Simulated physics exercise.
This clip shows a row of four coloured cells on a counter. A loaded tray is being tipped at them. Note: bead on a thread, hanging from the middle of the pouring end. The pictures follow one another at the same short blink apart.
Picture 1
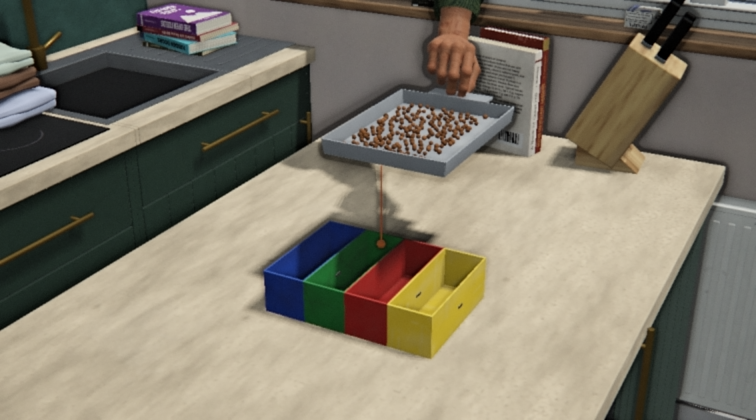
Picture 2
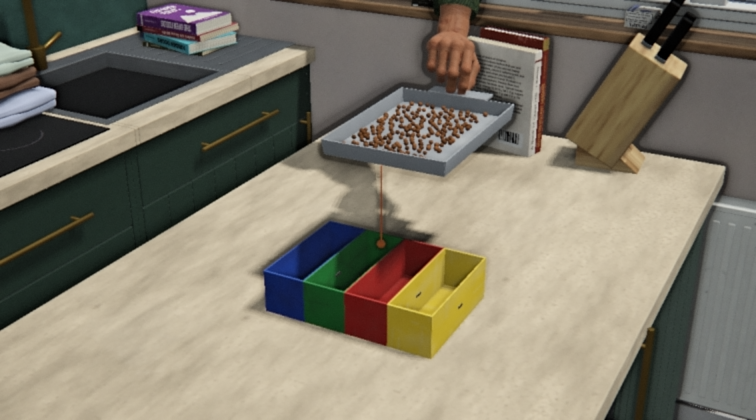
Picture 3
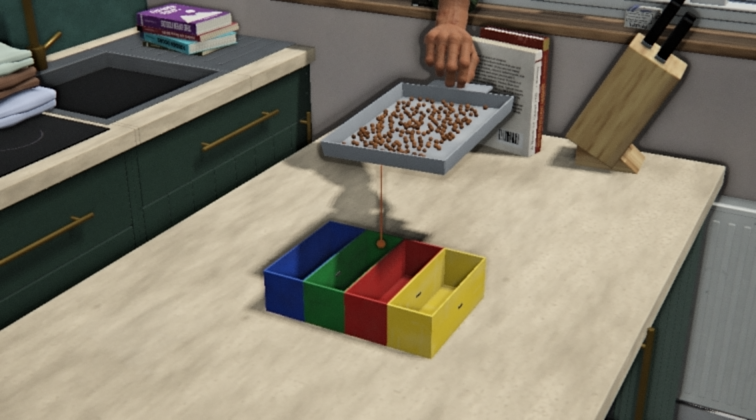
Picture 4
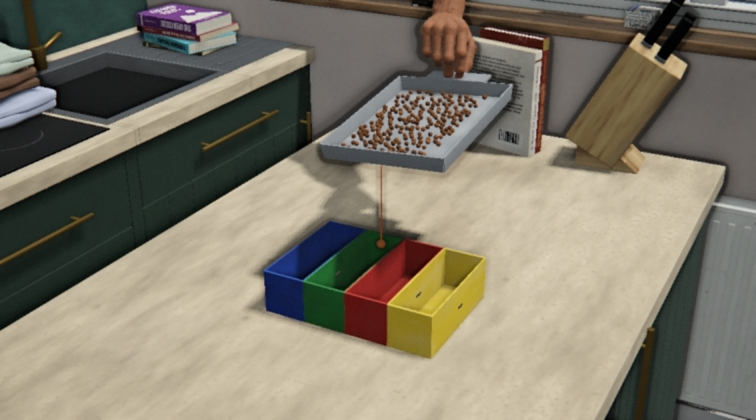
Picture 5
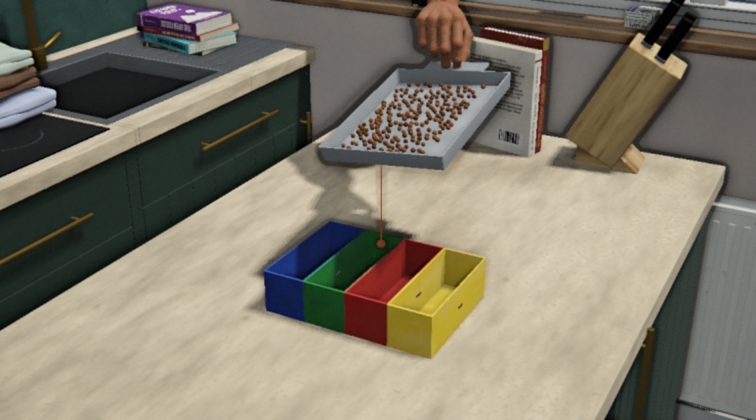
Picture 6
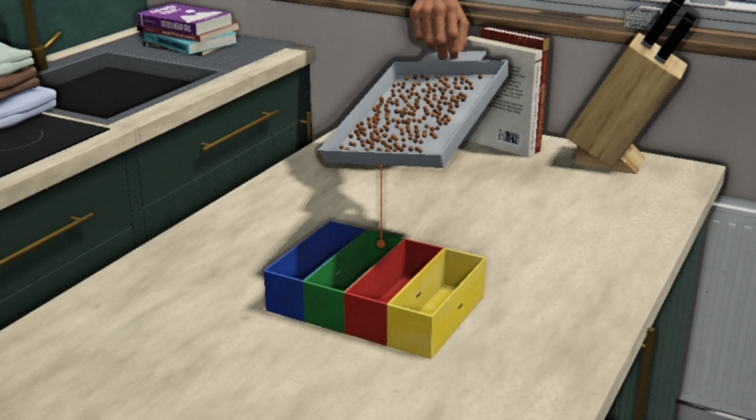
A hand gradually tilts a grey tray of brown cereal balls above four coloured cells.
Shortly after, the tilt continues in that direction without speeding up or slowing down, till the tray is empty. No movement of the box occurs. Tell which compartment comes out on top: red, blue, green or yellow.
It is blue that comes out on top.
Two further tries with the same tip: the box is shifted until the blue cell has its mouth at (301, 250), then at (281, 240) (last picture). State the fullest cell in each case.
One: The blue one. Two: That green cell.
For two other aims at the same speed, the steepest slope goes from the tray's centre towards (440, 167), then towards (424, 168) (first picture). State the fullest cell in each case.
First: Yellow, second: The yellow one.
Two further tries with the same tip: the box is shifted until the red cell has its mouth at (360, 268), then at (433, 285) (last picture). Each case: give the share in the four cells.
In turn about 100 and about 10 percent.
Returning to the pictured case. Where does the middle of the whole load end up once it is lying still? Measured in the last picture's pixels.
Close to (322, 278), more or less.
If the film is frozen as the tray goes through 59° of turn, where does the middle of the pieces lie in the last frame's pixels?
The middle of the pieces lands at roughly (350, 144).
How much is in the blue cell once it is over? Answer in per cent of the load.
About 90 per cent.
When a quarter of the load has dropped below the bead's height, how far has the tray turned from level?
Somewhere near 110 degrees, I'd say.
Shortly afterwards, tray tipped steeply; all but a few on the tray; only a few falling or outside the box.
Next, tray tipped right over; the bulk on the tray; a little in the blue cell; only a few in the green cell; only a few falling or outside the box.
Some moments later, tray tipped past a quarter turn; all but a few in the blue cell; a little in the green cell; only a few falling or outside the box.
In the end, tray tipped past a quarter turn; all but a few in the blue cell; a little in the green cell; none at all in the yellow cell; none at all in the red cell; only a few outside the box.
